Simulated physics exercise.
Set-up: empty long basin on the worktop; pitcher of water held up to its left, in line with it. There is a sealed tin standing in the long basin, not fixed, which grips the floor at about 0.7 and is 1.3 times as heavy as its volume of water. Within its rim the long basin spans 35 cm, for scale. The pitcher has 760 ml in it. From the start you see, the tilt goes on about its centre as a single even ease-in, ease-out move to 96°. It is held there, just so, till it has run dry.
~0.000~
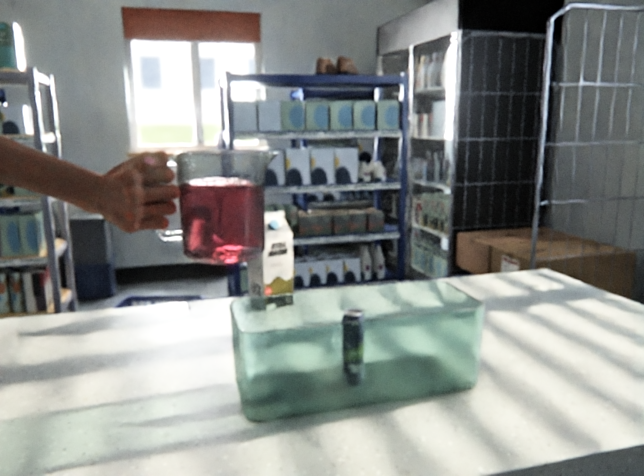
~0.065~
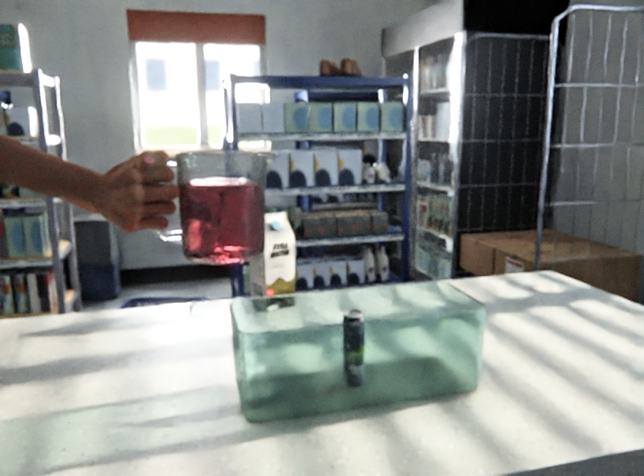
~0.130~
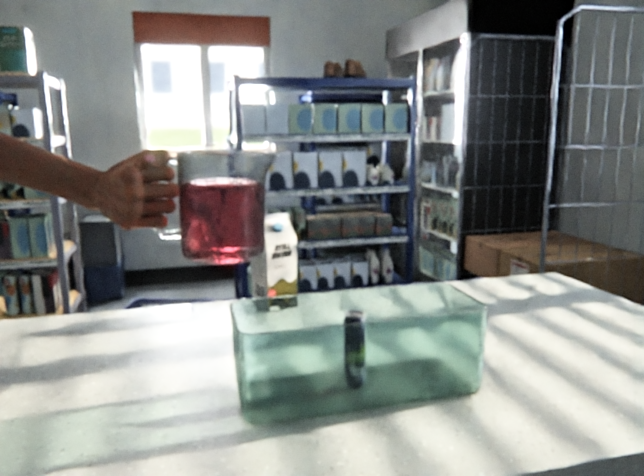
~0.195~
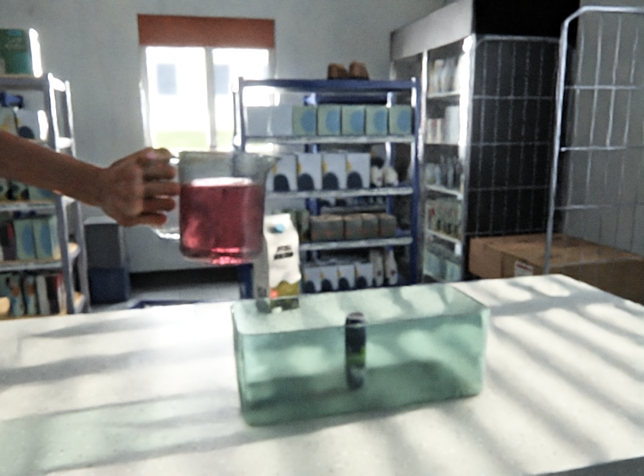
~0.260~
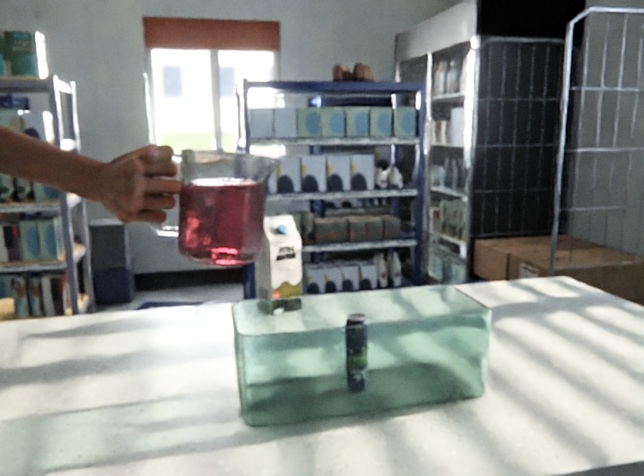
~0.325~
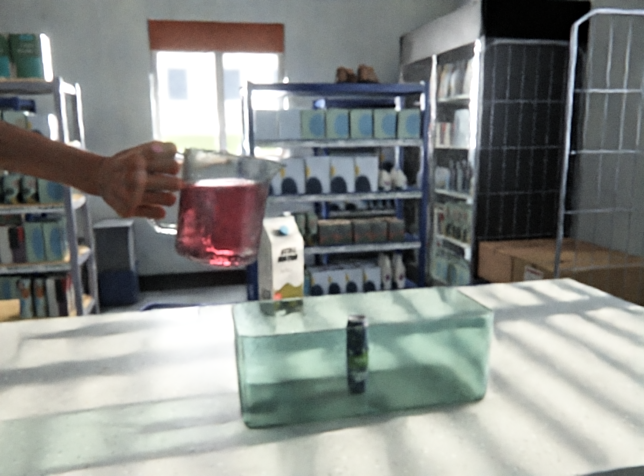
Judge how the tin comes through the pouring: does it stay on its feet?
No. Most probably it will lose its balance.
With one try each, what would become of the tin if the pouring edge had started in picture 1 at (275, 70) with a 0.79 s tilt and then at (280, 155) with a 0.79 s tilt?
First it stays on its base; then it tips over.
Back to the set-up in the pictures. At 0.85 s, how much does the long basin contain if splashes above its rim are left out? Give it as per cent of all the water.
Roughly 0 percent.
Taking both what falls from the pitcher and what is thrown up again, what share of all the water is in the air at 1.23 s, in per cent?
Something like 18 per cent is in the air then.
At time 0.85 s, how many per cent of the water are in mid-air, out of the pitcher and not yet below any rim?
Near 5 per cent at that time.
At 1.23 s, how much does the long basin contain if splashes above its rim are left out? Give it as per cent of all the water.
The fraction sits near 30 in a hundred.
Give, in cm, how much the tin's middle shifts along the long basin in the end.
Roughly 8.0 cm.
After 0.85 s the tilt is 54° and 95 per cent is still to pour; the tin stands where it began.
After 1.23 s the tilt is 85° and 52 per cent is still to pour; the tin leans 7°.
After 1.63 s the tilt is 96° and 11 per cent is still to pour; the tin lies on its side.
After 2.07 s the tilt is 96° and 2 per cent is still to pour; the tin lies on its side.
In the end the tin lies on its side.
